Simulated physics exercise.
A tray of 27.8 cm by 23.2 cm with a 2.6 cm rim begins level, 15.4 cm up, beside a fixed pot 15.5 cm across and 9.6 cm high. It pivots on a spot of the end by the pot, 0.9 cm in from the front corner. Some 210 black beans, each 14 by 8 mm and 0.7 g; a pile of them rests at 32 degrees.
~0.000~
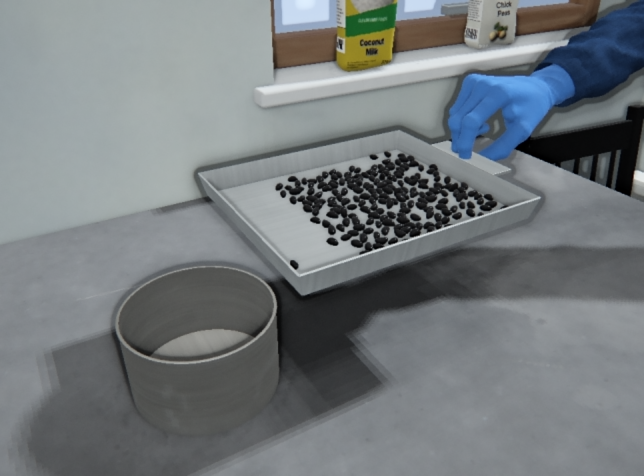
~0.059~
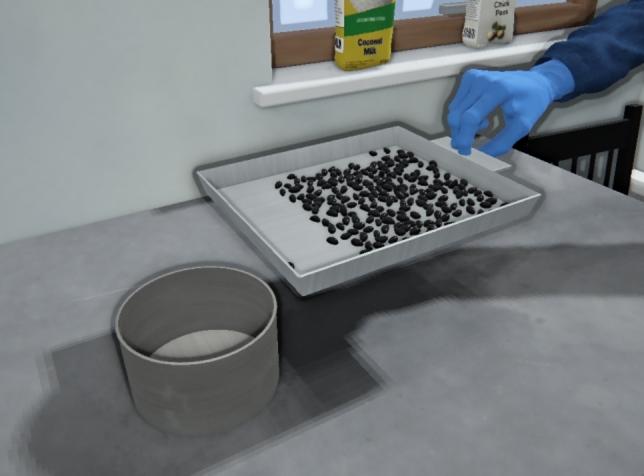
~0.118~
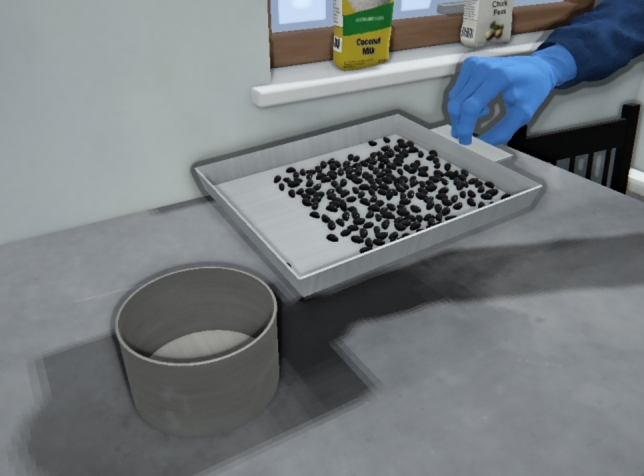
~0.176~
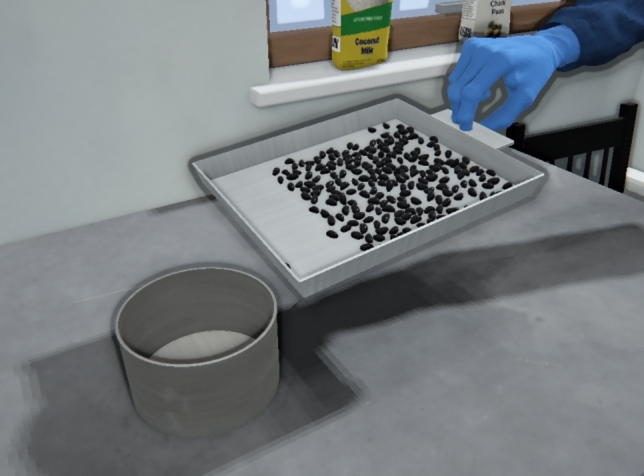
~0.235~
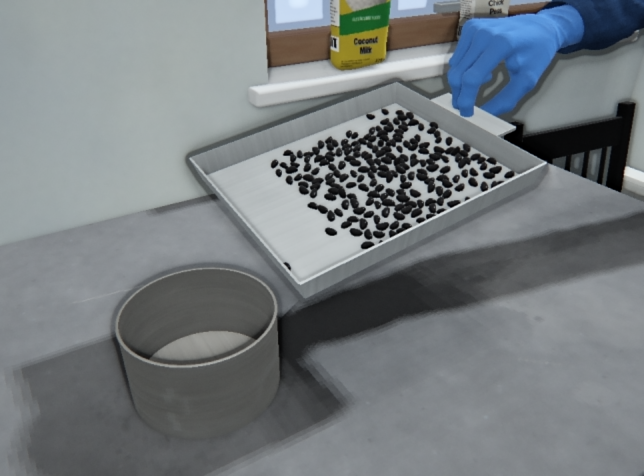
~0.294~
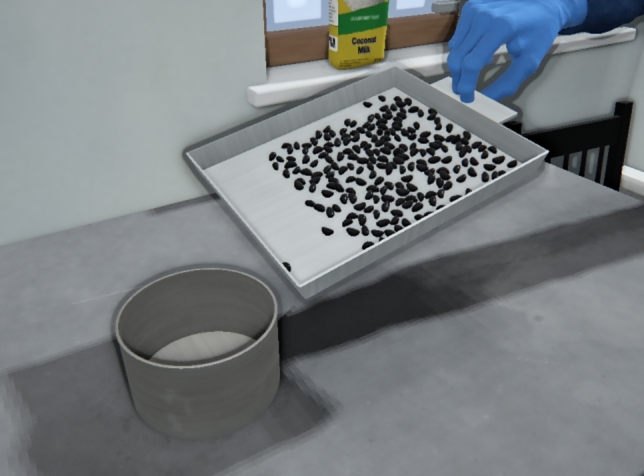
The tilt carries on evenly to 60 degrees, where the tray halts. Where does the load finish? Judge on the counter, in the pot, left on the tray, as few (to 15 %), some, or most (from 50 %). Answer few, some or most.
On the counter: Some; in the pot: Few; left on the tray: Most.
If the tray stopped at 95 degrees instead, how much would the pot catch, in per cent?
In that case some 0 per cent.
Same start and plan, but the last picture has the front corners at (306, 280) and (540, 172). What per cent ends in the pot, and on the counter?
Pot 0, counter 15.
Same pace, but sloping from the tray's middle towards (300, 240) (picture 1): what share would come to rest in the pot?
Some 5 per cent.
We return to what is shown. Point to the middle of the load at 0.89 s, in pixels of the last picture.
At about (303, 231).
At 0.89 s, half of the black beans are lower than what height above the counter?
About 20 cm.
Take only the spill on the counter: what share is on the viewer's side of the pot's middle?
Roughly 100 per cent.
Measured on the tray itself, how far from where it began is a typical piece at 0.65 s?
About 6 cm.
Then, at 0.65 s, tilt 36 degrees; the tray holds 100 %, the pot 0 %.
After 0.89 s, tilt 51 degrees; the tray holds 100 %, the pot 0 %.
After 1.24 s, tilt 60 degrees; the tray holds 75 %, the pot 0 %.
At rest (2.7 s), counter 30 %, pot 0 %, tray 65 %.
